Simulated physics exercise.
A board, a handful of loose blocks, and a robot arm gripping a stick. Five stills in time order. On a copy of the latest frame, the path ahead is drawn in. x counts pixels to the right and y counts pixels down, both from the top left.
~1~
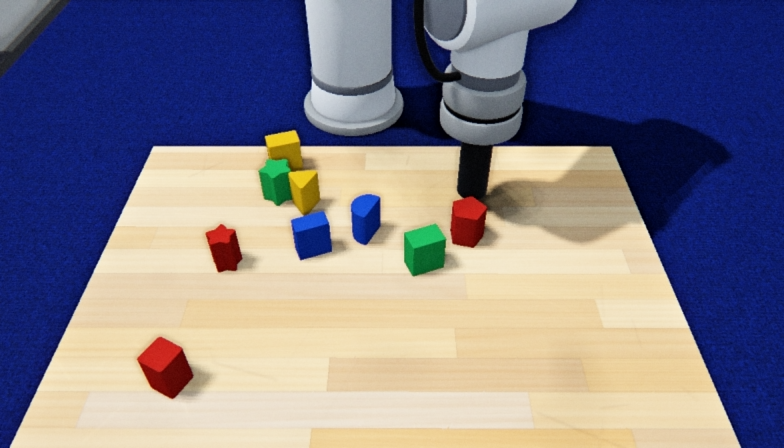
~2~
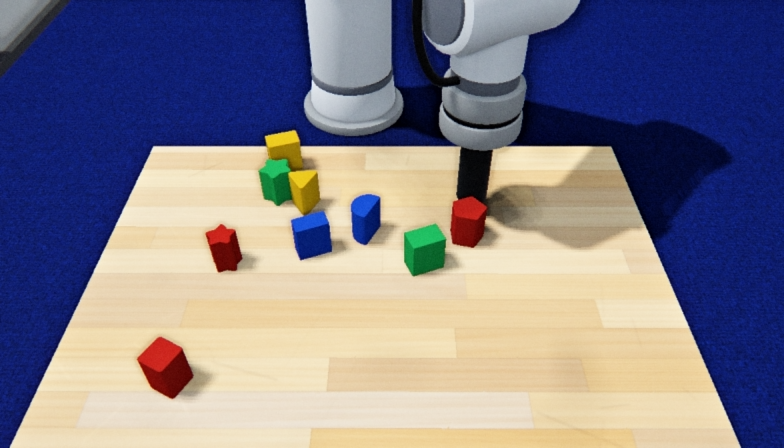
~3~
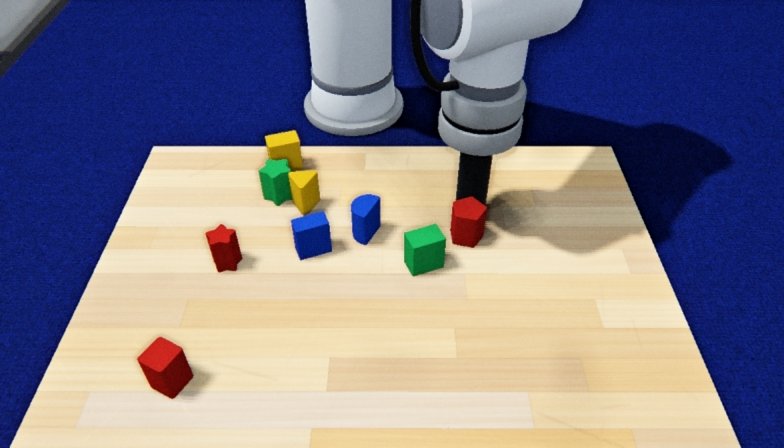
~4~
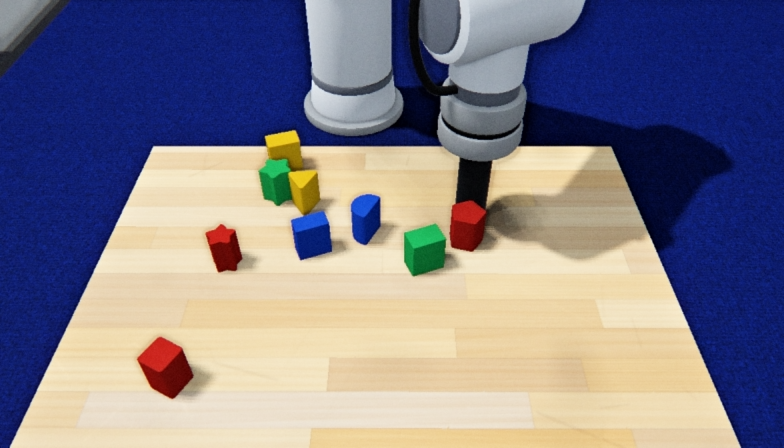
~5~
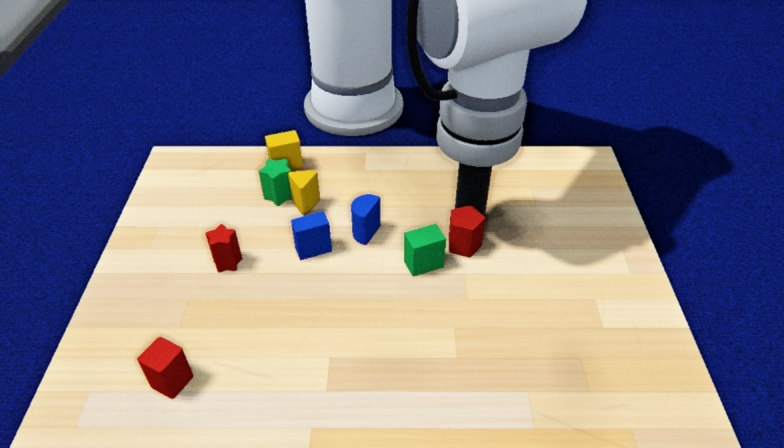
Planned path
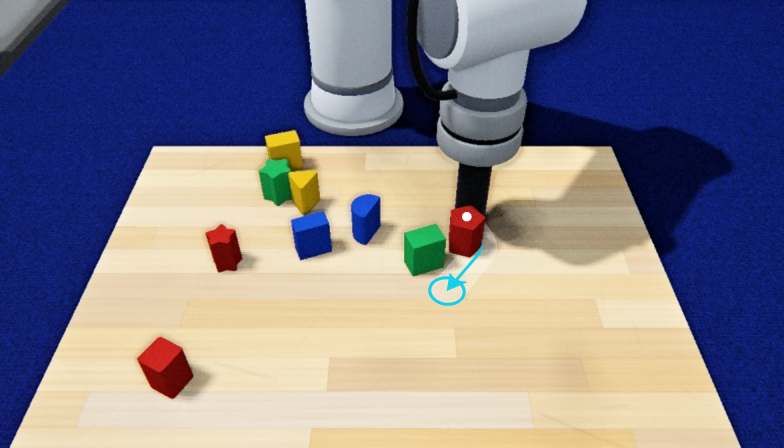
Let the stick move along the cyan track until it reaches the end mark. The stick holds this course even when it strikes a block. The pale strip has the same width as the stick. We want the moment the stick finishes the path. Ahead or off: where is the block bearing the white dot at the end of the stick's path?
By then it is in front of the stick.
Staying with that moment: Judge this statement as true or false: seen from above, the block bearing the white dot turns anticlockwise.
False - the claim does not hold.
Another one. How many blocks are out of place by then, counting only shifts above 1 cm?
Two blocks.
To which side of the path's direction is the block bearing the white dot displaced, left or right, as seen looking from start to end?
It's going to go right.
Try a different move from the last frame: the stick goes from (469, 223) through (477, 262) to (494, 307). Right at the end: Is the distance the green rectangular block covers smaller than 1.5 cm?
Yes
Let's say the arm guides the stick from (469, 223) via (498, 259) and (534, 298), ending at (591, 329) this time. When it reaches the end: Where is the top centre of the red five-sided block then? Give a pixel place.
It ends at (467, 232).
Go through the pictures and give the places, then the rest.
The first picture shows stick tip at (472, 191); block tops, green rectangular block at (425, 235); red five-sided block at (469, 208).
The second picture shows stick at (471, 196); blocks unchanged.
The third picture shows stick at (471, 201); blocks unchanged.
The fourth picture shows stick at (471, 206); red five-sided block at (468, 211).
The fifth picture shows stick at (470, 211); green rectangular block at (425, 235); red five-sided block at (467, 217).
Path on the board, from (469, 223) by way of (481, 246) and (466, 268) to (447, 291); the dot is on the red five-sided block.
The first path, step by step. One third of the way, stick at (483, 234); red five-sided block at (464, 233), turned 65° clockwise.
Two thirds of the way, stick at (468, 256); green rectangular block at (412, 240), turned 50° clockwise; red five-sided block at (444, 255), turned 75° clockwise.
At the end, stick at (448, 279); green rectangular block at (409, 241), turned 60° clockwise; red five-sided block at (419, 274), turned 85° clockwise.
